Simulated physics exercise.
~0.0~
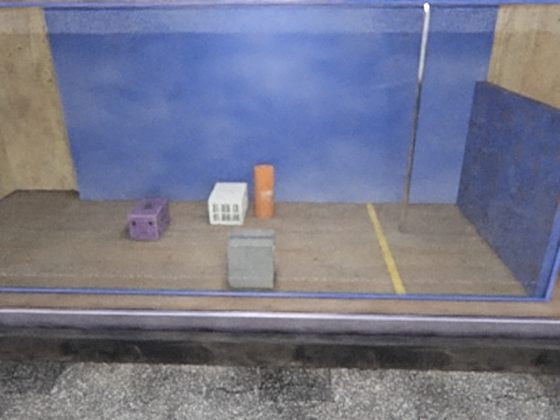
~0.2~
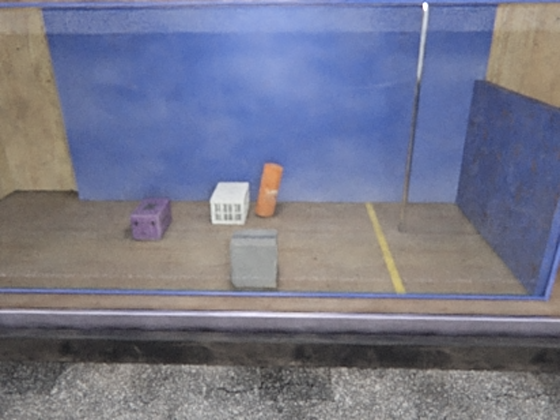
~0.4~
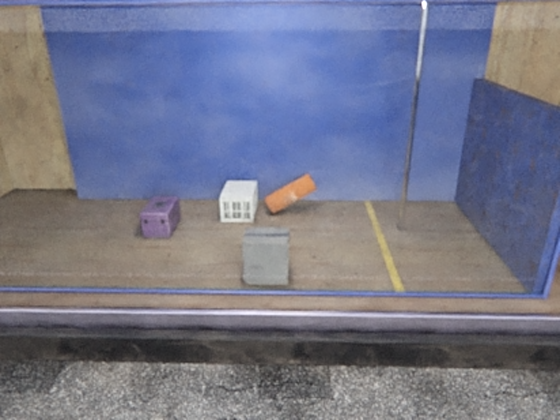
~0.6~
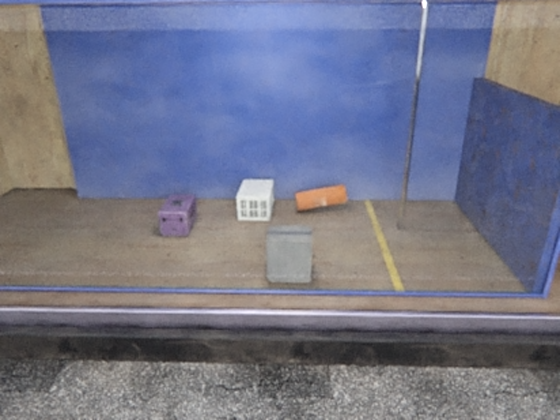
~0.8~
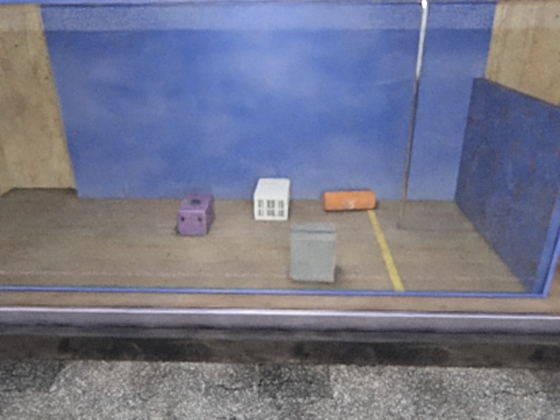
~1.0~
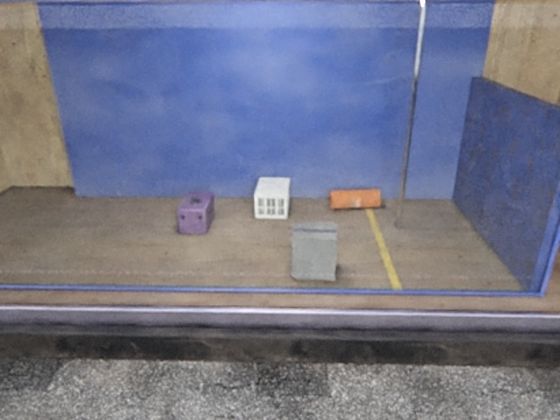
An upright orange roll leans right and topples onto its side, then slides right along with a purple toolbox, a white crate and a grey pack across the floor of a blue-walled bay, all four coming to rest short of the yellow line.
